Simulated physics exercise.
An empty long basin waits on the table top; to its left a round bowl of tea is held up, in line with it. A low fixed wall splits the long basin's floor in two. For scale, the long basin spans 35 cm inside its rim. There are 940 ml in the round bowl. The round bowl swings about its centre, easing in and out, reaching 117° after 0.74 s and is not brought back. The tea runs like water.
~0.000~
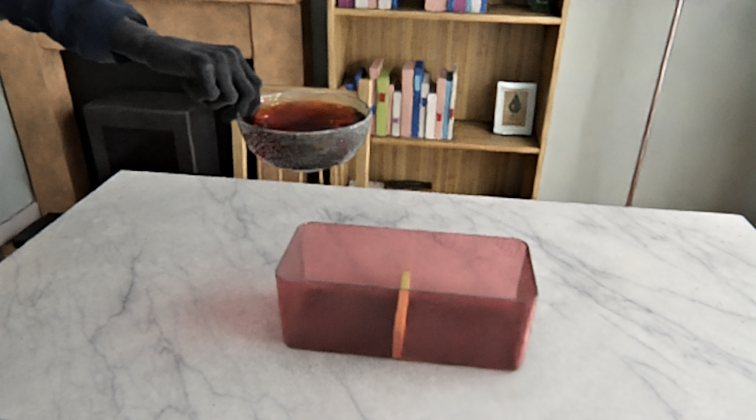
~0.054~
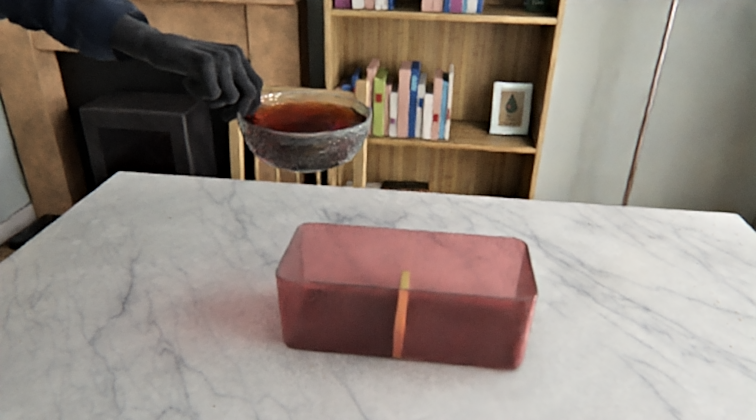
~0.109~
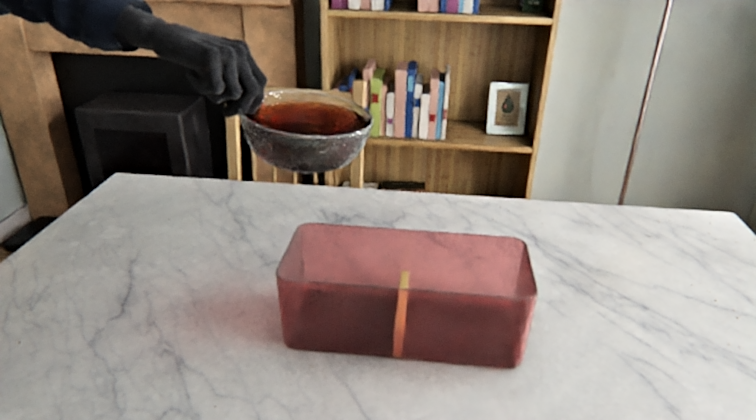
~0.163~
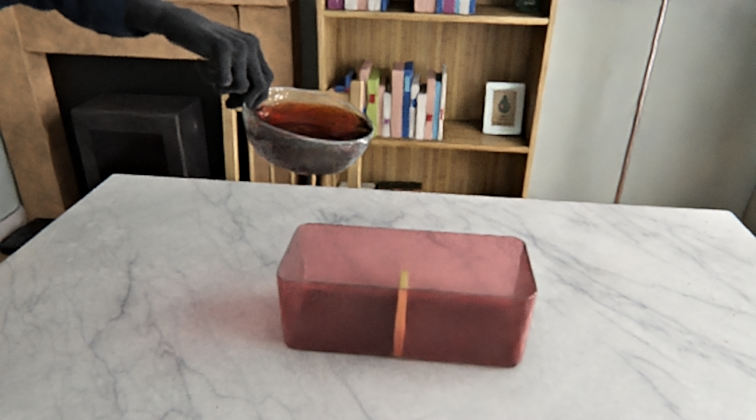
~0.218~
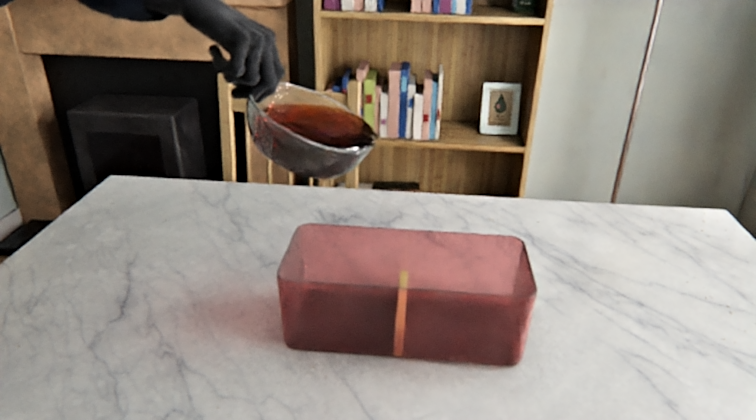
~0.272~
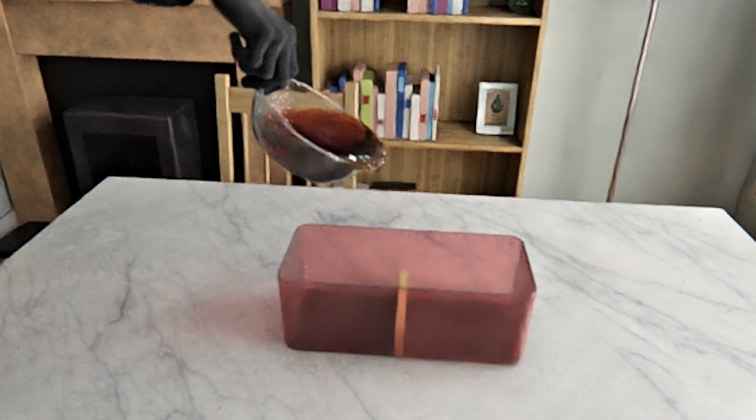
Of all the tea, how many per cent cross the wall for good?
Roughly 57 per cent is past the wall.
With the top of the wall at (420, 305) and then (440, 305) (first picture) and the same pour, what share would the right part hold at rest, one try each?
In turn about 35 and 10 per cent.
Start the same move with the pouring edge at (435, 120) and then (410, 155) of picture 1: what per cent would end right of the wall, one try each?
First 80, then 80 per cent.
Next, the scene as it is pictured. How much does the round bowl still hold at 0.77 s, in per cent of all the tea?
About 0 per cent.
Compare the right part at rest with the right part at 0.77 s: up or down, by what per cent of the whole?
It goes up by about 1.
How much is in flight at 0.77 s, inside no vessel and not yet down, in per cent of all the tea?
Some 5 per cent.
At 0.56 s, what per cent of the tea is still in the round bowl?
About 5 per cent.
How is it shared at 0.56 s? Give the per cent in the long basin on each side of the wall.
Some 10 per cent left and 48 right.
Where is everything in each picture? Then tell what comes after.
It leans 0°; its right rim is at (370, 116); the tea meets the walls at (245, 113) and (368, 121); the long basin's rim runs from (288, 248) to (532, 269); the wall's top is at (402, 299), in the first frame.
It leans 2°; its right rim is at (370, 118); the tea meets the walls at (246, 113) and (368, 123), in the second frame.
It leans 6°; its right rim is at (371, 124); the tea meets the walls at (247, 112) and (370, 125), in the third frame.
It leans 13°; its right rim is at (373, 133); the tea meets the walls at (250, 112) and (372, 128), in the fourth frame.
It leans 23°; its right rim is at (373, 144); the tea meets the walls at (254, 113) and (373, 138); 3 per cent is over the edge, in the fifth frame.
It leans 35°; its right rim is at (370, 157); the tea meets the walls at (259, 117) and (361, 142); 12 per cent is over the edge, in the sixth frame.
By 0.56 s the tilt is 101° and 5 per cent is still to pour, 10 is left of the wall and 48 right of it.
By 0.77 s the tilt is 117° and 0 per cent is still to pour, 39 is left of the wall and 55 right of it.
By 1.00 s the tilt is 117° and 0 per cent is still to pour, 40 is left of the wall and 57 right of it.
By 1.24 s the tilt is 117° and 0 per cent is still to pour, 41 is left of the wall and 57 right of it.
At rest 41 per cent lies left of the wall, 57 right of it and 3 outside.
